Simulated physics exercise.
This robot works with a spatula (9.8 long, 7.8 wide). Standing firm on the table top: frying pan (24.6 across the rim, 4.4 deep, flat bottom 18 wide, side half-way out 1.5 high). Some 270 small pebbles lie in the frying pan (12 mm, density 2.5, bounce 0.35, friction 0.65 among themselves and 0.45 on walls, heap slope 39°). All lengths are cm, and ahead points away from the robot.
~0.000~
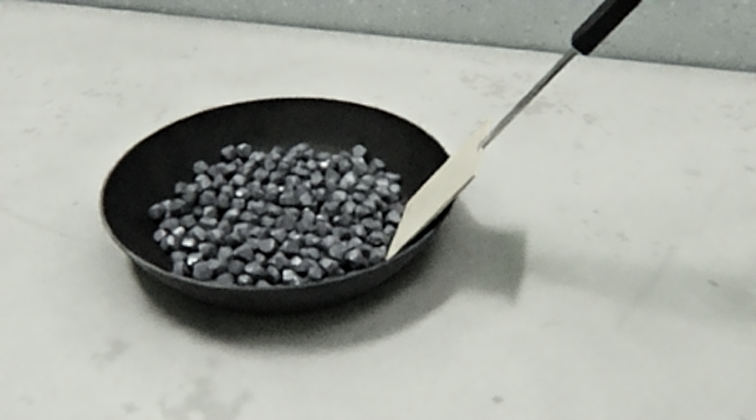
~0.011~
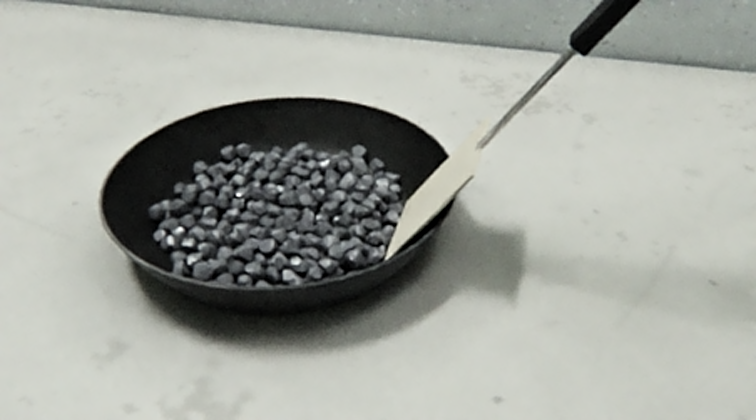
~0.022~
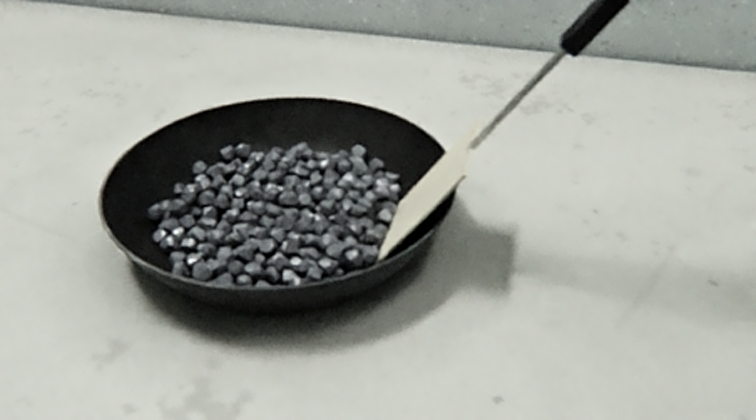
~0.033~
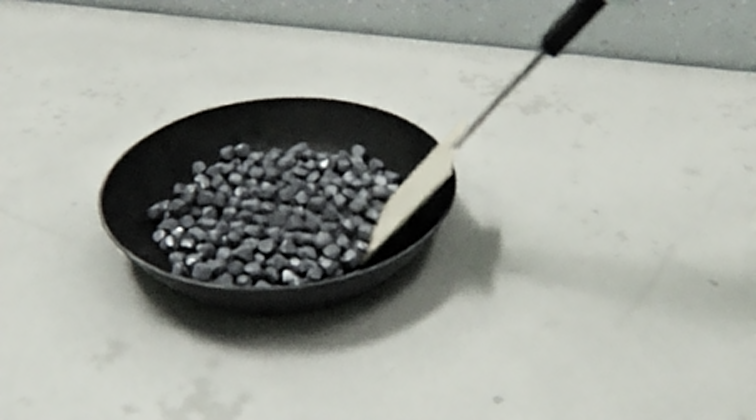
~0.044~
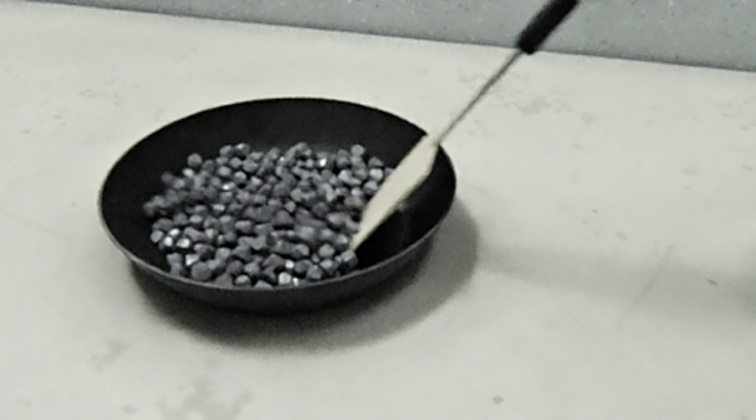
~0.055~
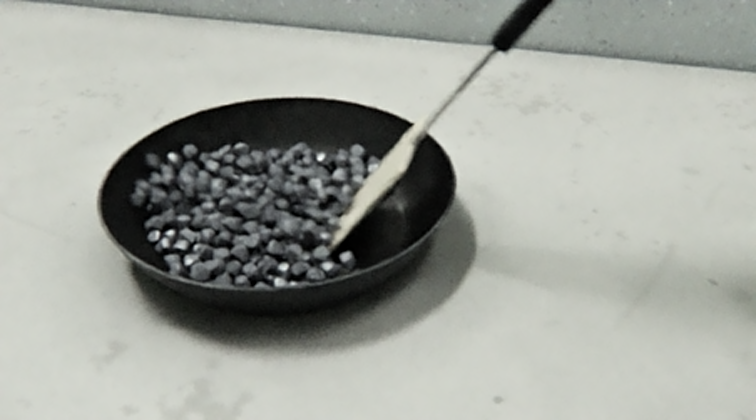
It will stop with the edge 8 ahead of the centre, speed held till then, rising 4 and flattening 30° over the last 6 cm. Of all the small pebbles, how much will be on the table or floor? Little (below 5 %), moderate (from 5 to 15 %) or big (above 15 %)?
Share on the table or floor: Big (above 15 %).
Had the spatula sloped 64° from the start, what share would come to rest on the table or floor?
It would be near 20 per cent.
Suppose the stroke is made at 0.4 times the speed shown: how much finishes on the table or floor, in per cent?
Some 5 per cent.
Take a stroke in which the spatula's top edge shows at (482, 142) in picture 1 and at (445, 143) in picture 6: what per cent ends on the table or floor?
About 10 per cent.
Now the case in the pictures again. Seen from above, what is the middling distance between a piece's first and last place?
Roughly 4 cm.
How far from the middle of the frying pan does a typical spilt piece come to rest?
Roughly 28 cm.
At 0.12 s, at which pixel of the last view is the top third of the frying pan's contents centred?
At about (189, 173).
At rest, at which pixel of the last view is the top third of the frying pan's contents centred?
Around (179, 175).
After 0.09 s, sloping 56°, highest piece 7 above the table; 269 in the frying pan, 1 on the blade or in flight.
After 0.12 s, sloping 48°, highest piece 10 above the table; 265 in the frying pan, 5 on the blade or in flight.
After 0.33 s, sloping 26°, highest piece 19 above the table; 215 in the frying pan, 33 on the table or floor, 22 on the blade or in flight.
After 1.38 s, sloping 26°, highest piece 5 above the table; 215 in the frying pan, 55 on the table or floor.
At rest, 215 in the frying pan, 55 on the table or floor. That is 20 % on the table or floor.
